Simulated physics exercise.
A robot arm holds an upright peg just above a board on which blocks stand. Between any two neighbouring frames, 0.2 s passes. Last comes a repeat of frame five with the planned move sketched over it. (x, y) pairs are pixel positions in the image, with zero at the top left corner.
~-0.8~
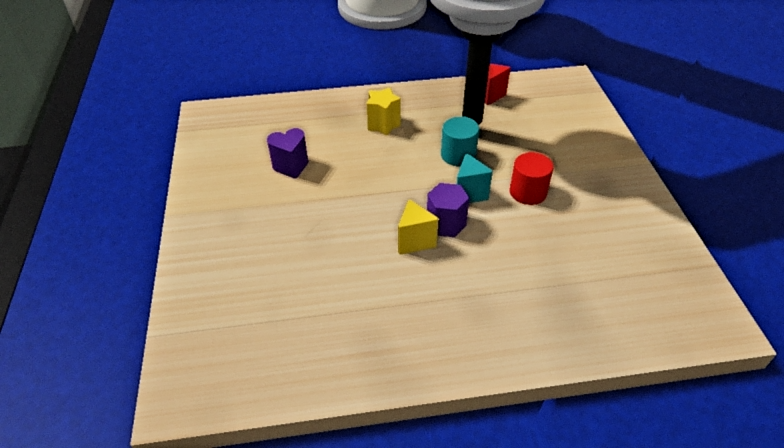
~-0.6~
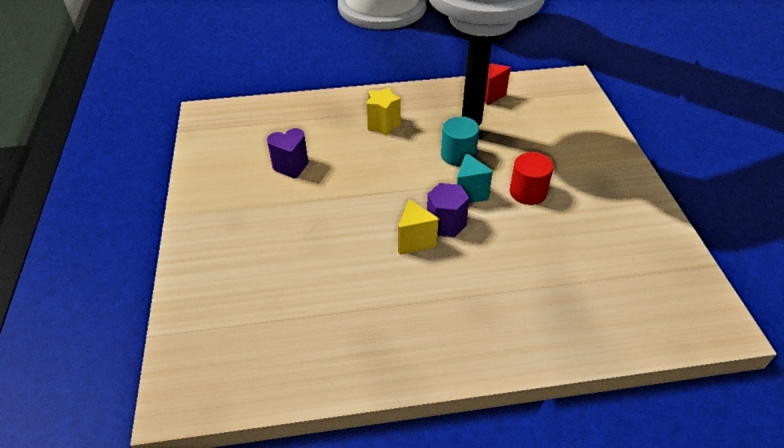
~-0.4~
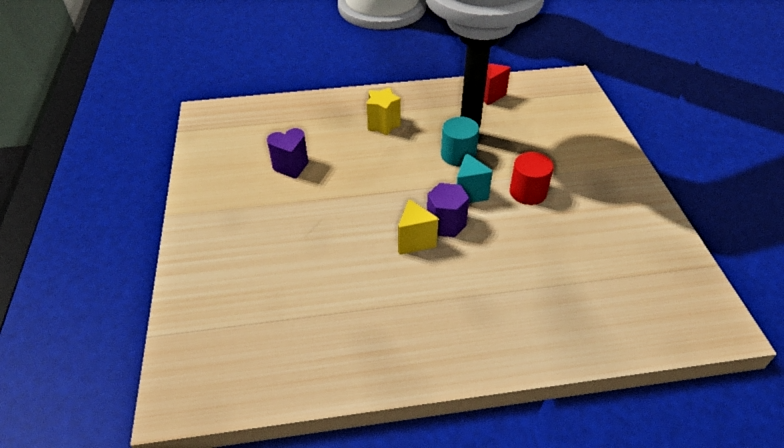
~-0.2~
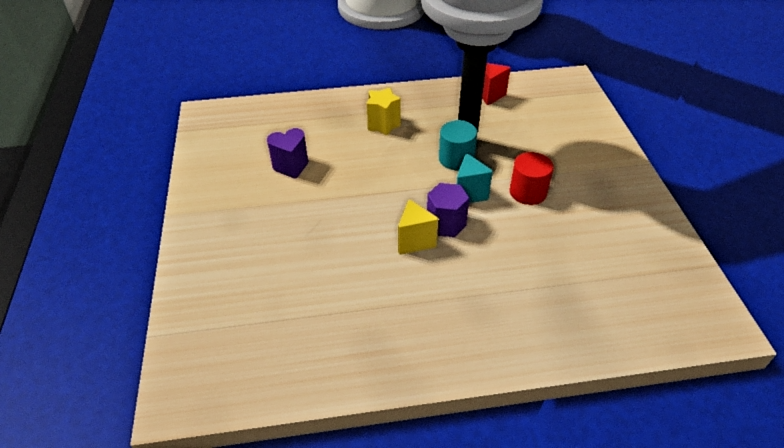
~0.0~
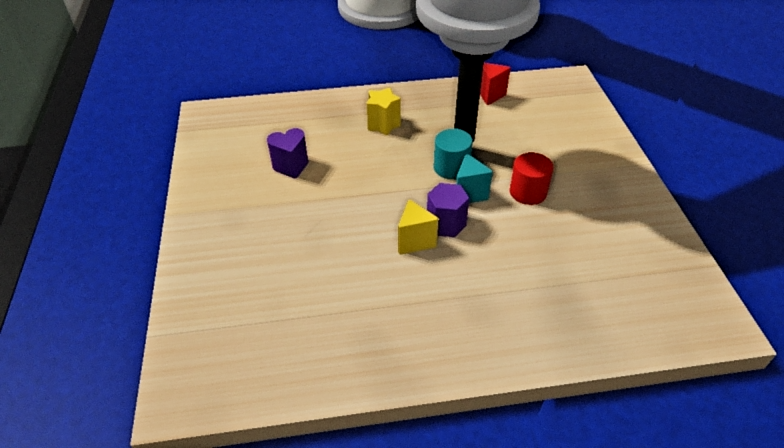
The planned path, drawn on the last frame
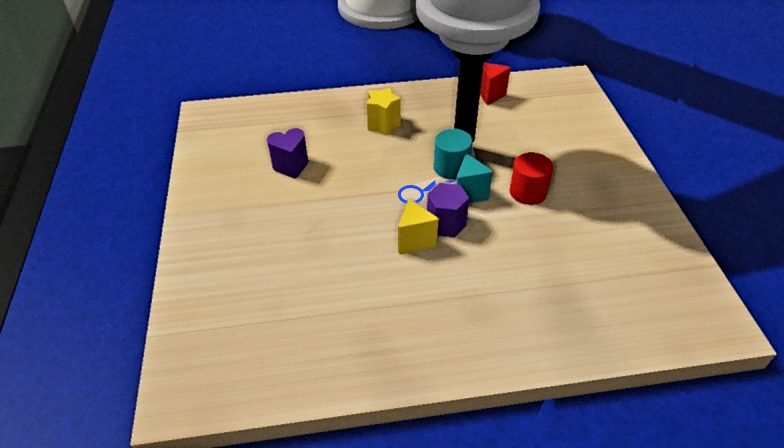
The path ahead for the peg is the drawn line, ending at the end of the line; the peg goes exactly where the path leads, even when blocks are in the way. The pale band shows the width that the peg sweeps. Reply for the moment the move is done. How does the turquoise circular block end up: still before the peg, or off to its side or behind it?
In front, I predict.
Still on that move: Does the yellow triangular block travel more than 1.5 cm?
Going by the path, no.
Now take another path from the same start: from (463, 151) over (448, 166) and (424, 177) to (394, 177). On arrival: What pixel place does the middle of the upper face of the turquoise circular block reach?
Put as a pixel place, it's (430, 169).
The drawn path runs from (463, 151) over (464, 171) and (441, 185) to (411, 195).
What follows on the original path. One third of the way, peg (465, 161); turquoise circular block (443, 156).
Two thirds of the way, peg (440, 174); turquoise circular block (416, 169); turquoise triangular block (473, 172), turned 15° anticlockwise.
At the end, peg (411, 183); yellow triangular block not moved; purple hexagonal block not moved; turquoise circular block (387, 181); turquoise triangular block (473, 172), turned 15° anticlockwise.
